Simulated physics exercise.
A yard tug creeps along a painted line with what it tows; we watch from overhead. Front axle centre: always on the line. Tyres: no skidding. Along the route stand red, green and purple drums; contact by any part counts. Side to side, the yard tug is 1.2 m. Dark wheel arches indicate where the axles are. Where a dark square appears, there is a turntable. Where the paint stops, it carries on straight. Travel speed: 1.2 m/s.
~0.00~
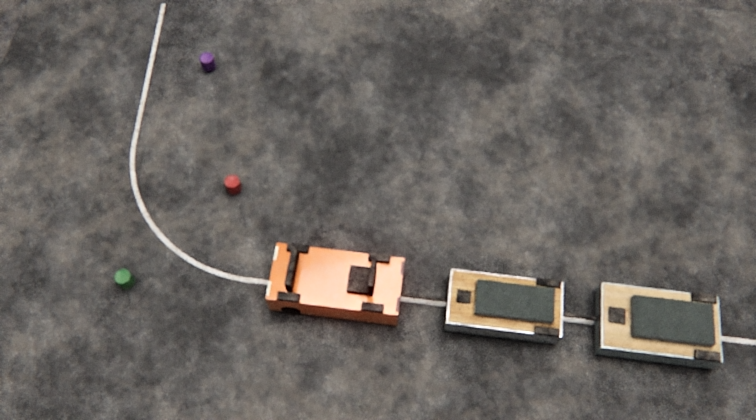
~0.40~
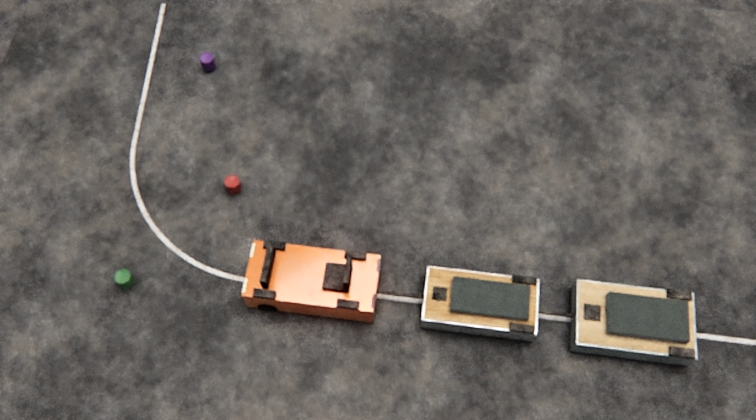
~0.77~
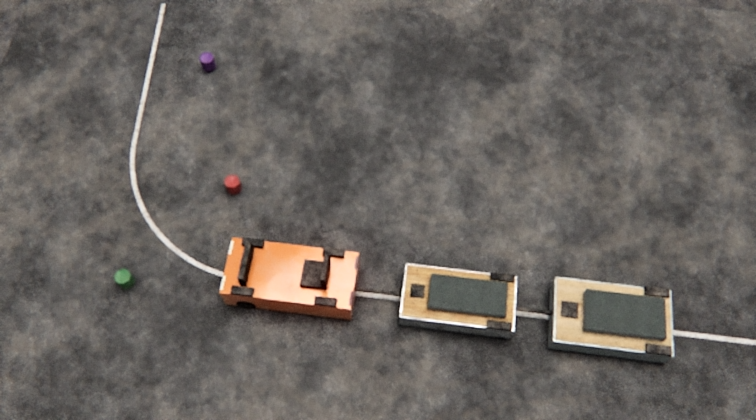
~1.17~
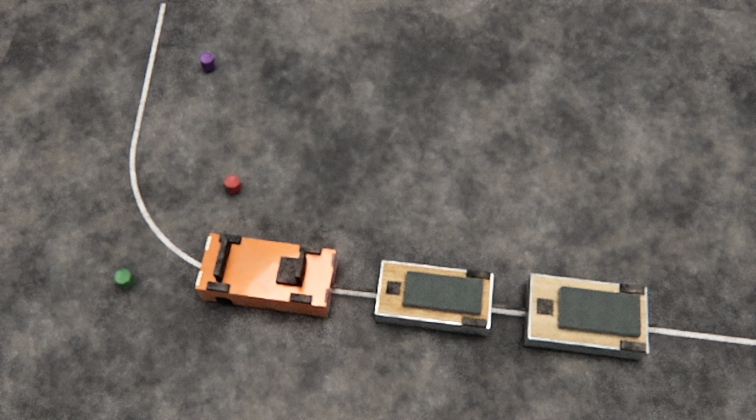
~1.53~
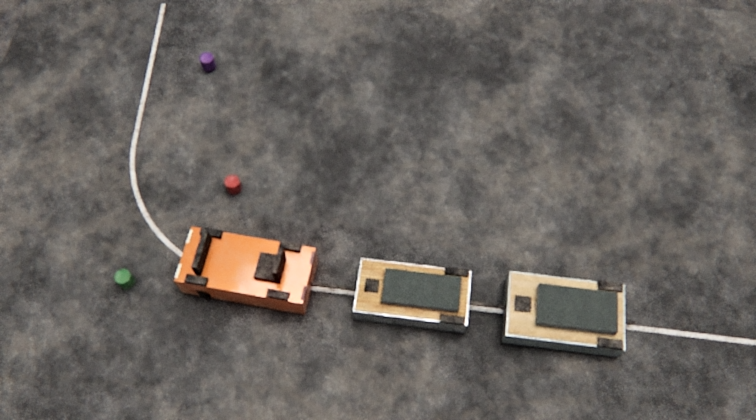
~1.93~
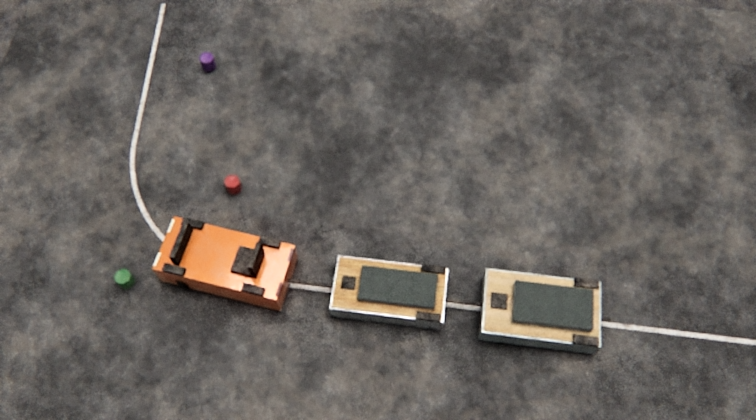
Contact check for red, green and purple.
One by one: Red will be touched. Green will be spared. Purple will be spared.
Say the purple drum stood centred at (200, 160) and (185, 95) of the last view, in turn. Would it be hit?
Spot one: Contact; spot two: Contact.
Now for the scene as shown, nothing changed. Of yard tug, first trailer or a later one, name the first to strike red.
For red, it is a subsequent trailer.
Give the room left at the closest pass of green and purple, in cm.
For green it's 25, for purple it's 15.
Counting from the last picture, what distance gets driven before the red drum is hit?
Roughly 8.0 metres more.
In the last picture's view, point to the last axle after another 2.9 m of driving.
Approximate position: (453, 295).
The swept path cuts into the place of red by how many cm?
Red: 20.
By 2.4 s, the last axle is at (557, 308) of the last picture, on the line; green has been passed with 25 cm to spare.
By 8.7 s, the last axle is at (248, 234) of the last picture, 80 cm off the line; the second trailer has hit red.
By 13.3 s, the last axle is at (162, 52) of the last picture, 45 cm off the line; purple has been passed with 15 cm to spare.
By 14.7 s, the last axle is out of the picture, 20 cm off the line; 1 of 3 struck in all.
